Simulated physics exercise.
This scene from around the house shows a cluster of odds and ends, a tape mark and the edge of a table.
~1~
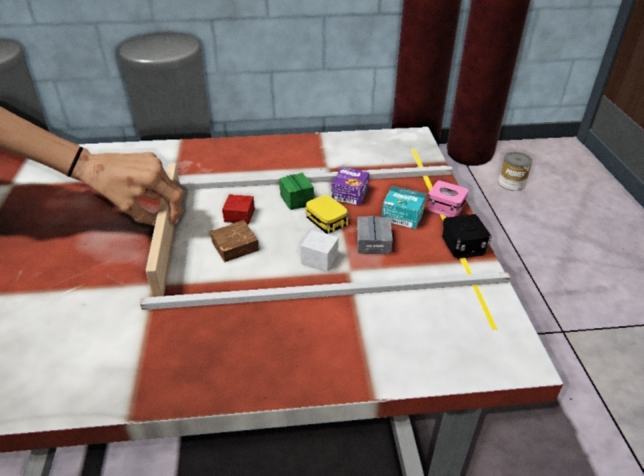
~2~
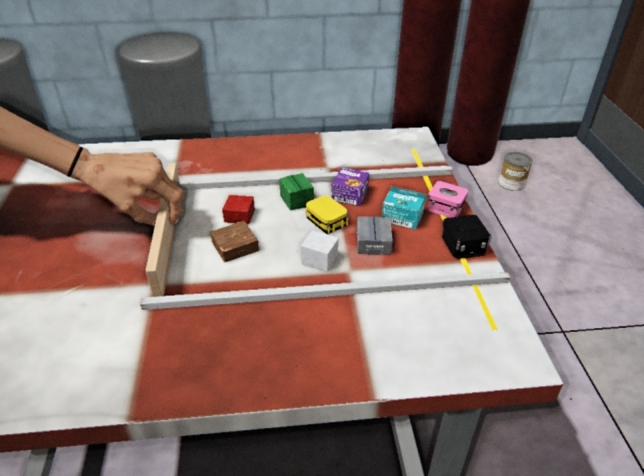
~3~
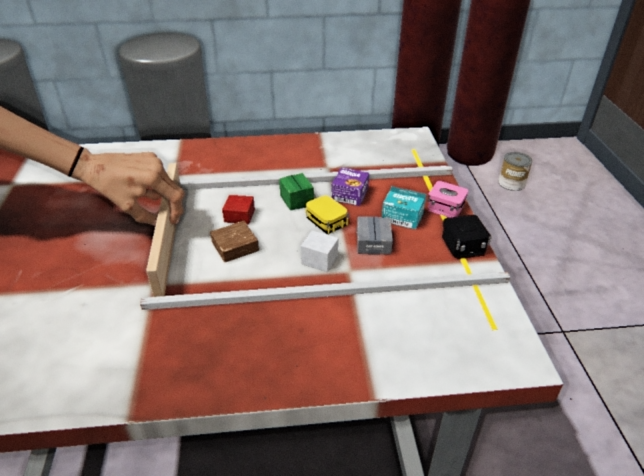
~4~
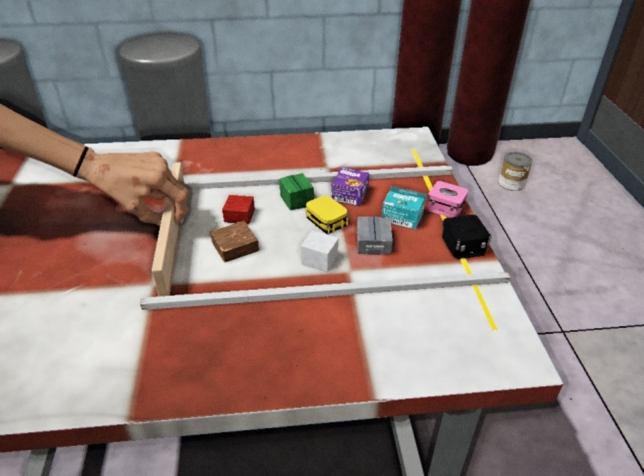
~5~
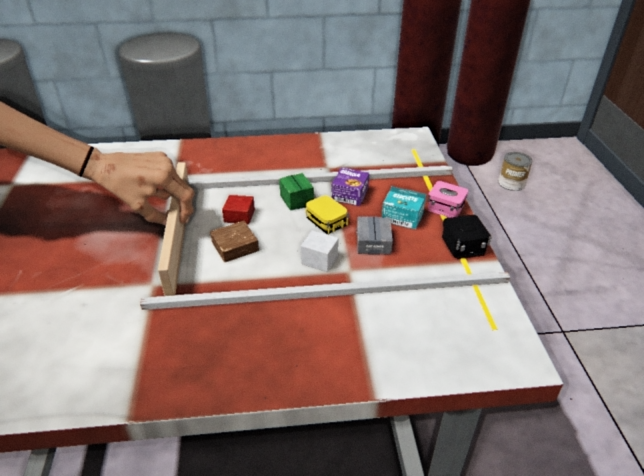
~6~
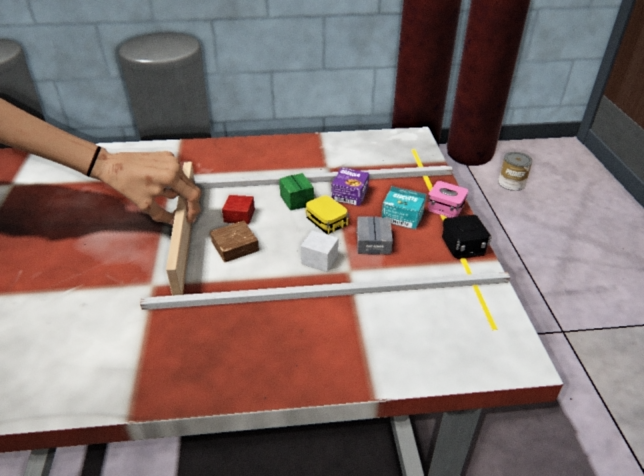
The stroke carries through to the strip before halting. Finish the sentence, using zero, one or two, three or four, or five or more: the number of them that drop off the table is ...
The number that drop off the table is five or more.
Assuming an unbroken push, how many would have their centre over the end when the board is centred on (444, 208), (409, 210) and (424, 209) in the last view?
Respectively 6, 3 and 3.
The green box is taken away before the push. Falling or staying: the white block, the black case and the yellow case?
White block: Still there; black case: Over the edge; yellow case: Over the edge.
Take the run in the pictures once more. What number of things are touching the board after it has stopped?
It ends up touching 4.
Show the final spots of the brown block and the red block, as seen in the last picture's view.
The brown block ends at (471, 230) and the red block at (450, 195).
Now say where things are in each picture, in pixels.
Pink case (447, 200); black case (465, 236); turquoise box (404, 207); board (166, 225); tape (446, 222), in the first frame.
Black case (465, 237); board (166, 225), in the second frame.
Turquoise box (404, 208); purple box (350, 186), in the third frame.
Pink case (447, 200); brown block (235, 241), in the fourth frame.
Black case (465, 237); red block (239, 209), in the fifth frame.
Pink case (447, 200); black case (465, 237); turquoise box (404, 208); board (184, 224); tape (446, 222), in the sixth frame.
Soon after, none off yet; pink case at rest near (447, 200); black case at rest near (465, 237); turquoise box at rest near (404, 208).
In the end, the number that fall off is five or more; gone, yellow case, purple box, grey box, turquoise box, black case and pink case.
